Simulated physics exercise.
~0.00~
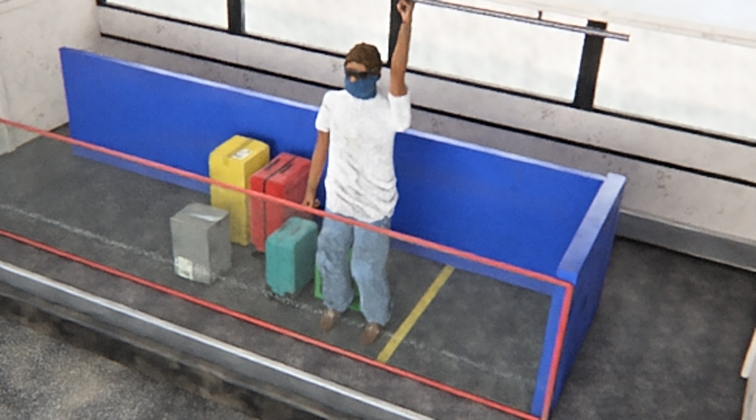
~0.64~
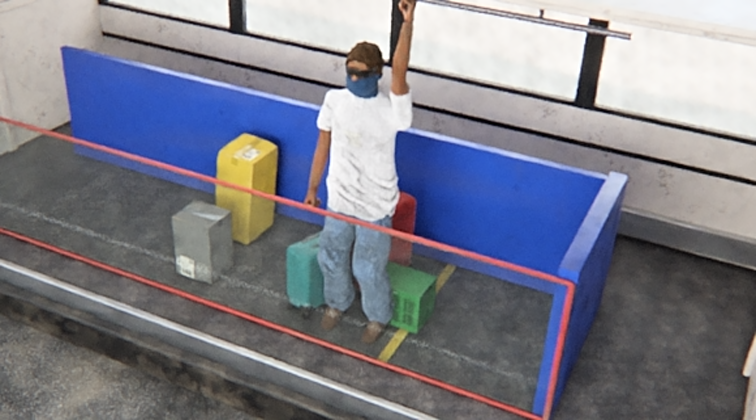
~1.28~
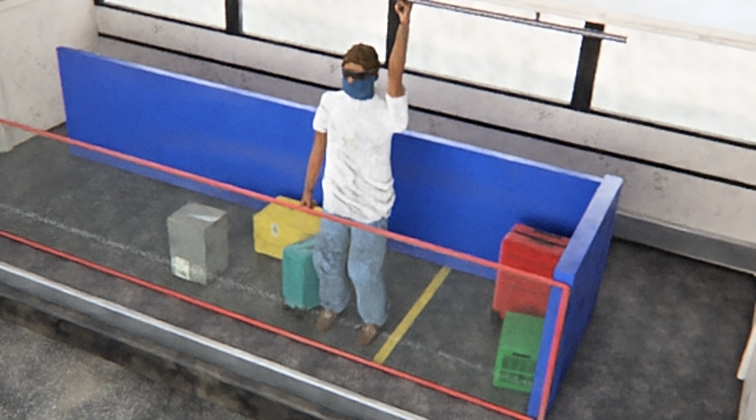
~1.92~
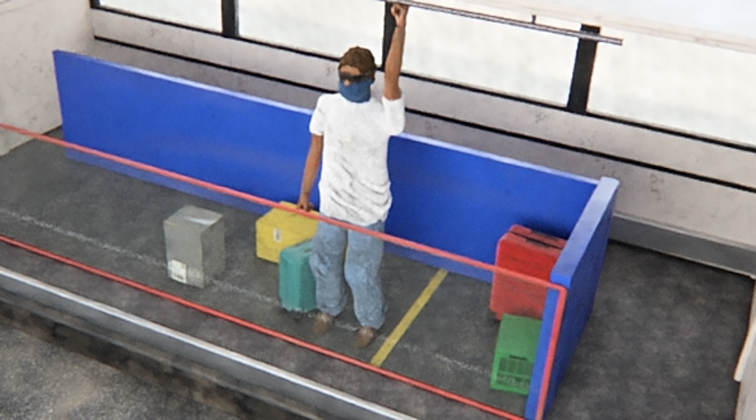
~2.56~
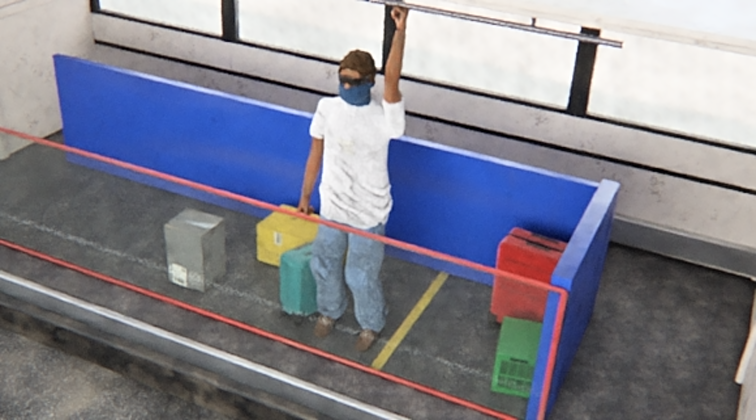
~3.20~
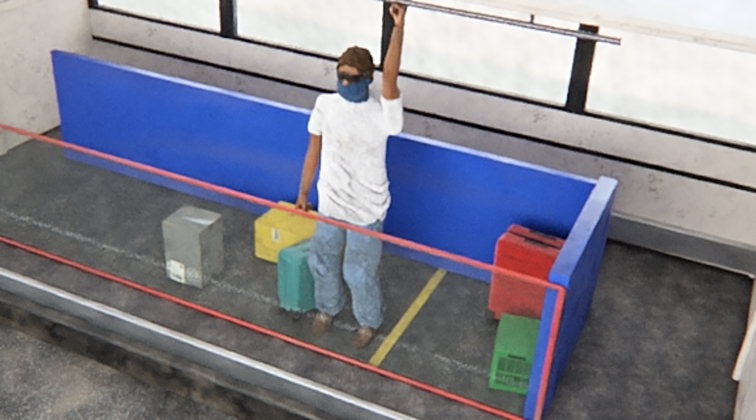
A masked passenger gripping an overhead rail stood still while the red case and green crate slid right across the yellow line to the bay's end; the yellow bag toppled onto its side, and the teal case shifted slightly, stopping short beside the passenger.
